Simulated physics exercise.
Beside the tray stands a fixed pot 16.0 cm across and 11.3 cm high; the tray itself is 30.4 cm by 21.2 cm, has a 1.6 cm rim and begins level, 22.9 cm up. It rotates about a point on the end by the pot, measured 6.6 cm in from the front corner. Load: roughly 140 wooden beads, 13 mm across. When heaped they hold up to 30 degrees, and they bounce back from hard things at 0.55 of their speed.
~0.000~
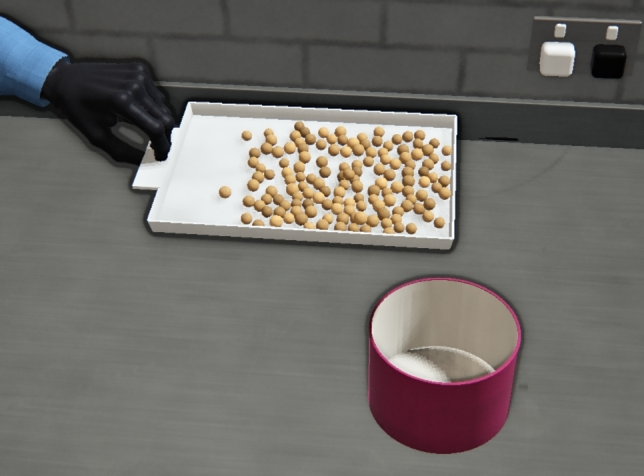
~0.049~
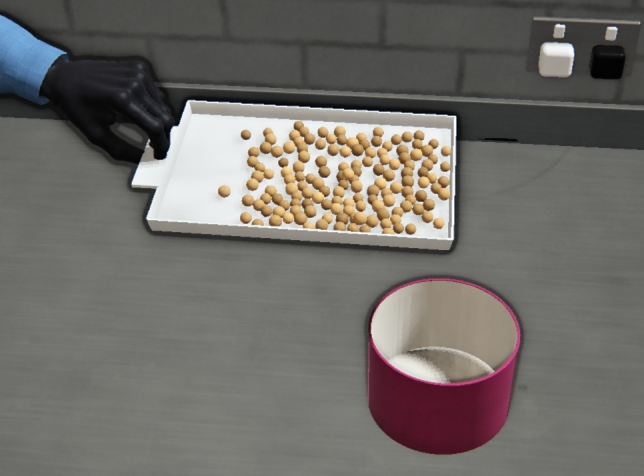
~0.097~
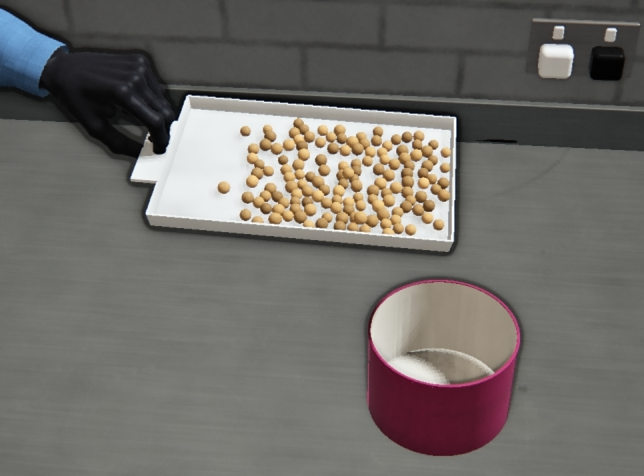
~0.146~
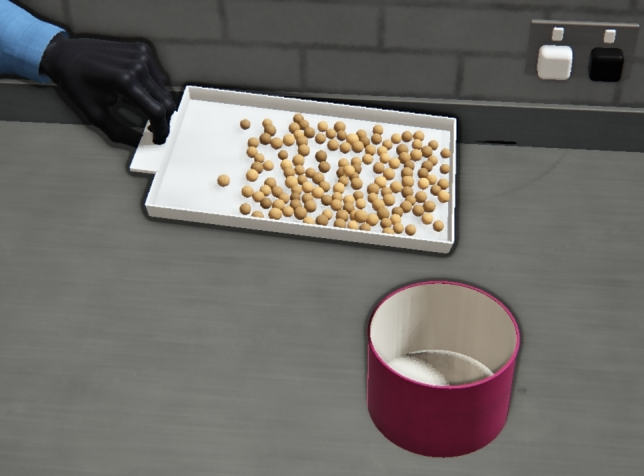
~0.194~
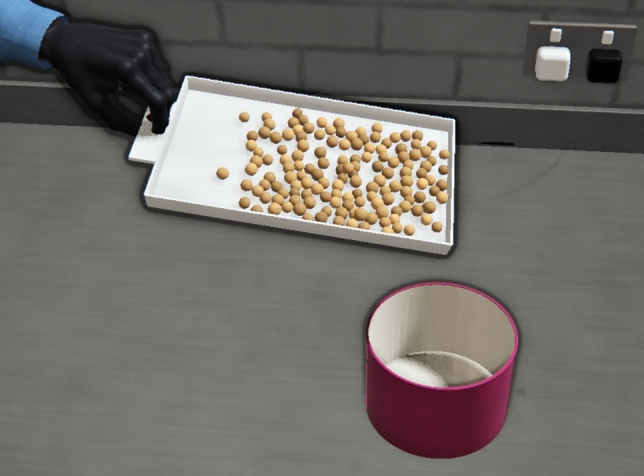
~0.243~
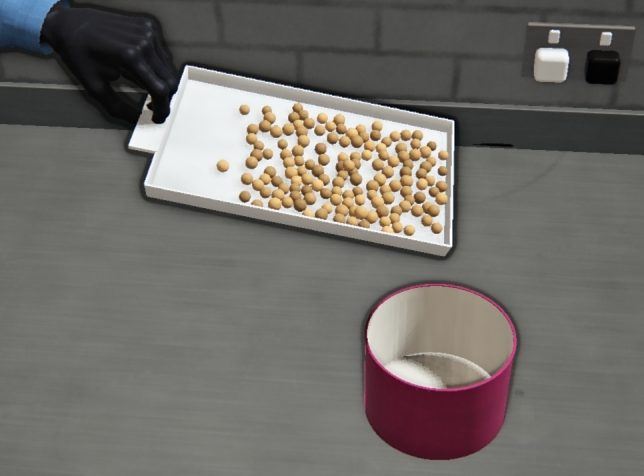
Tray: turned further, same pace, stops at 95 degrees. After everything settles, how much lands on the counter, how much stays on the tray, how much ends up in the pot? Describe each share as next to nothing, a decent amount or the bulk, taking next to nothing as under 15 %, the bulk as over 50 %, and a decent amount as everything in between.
Counter: I'd expect the greater amount; tray: I'd expect little or nothing; pot: I'd expect a modest amount.
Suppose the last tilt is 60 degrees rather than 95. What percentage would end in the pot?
Around 0 per cent, then.
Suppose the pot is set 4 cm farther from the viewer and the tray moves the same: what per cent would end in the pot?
I'd say some 45 per cent would end up there.
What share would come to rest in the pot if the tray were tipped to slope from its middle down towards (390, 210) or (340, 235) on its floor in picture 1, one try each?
Approximately 80 percent, then 65 percent.
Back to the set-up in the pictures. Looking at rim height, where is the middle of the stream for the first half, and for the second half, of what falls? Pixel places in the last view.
The first half passes near (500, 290) and the second half near (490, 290).
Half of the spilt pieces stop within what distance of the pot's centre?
Some 22 cm, give or take.
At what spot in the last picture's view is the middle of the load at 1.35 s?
Near (446, 153).
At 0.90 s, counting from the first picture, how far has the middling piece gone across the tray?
5 cm.
After 0.90 s, tilt 50 degrees; the tray holds 100 %, the pot 0 %.
After 1.35 s, tilt 77 degrees; the tray holds 100 %, the pot 0 %.
Then, at 1.86 s, tilt 95 degrees; the tray holds 5 %, the pot 25 %.
By 3.0 s all is still; counter 65 %, tray 0 %, pot 35 %.
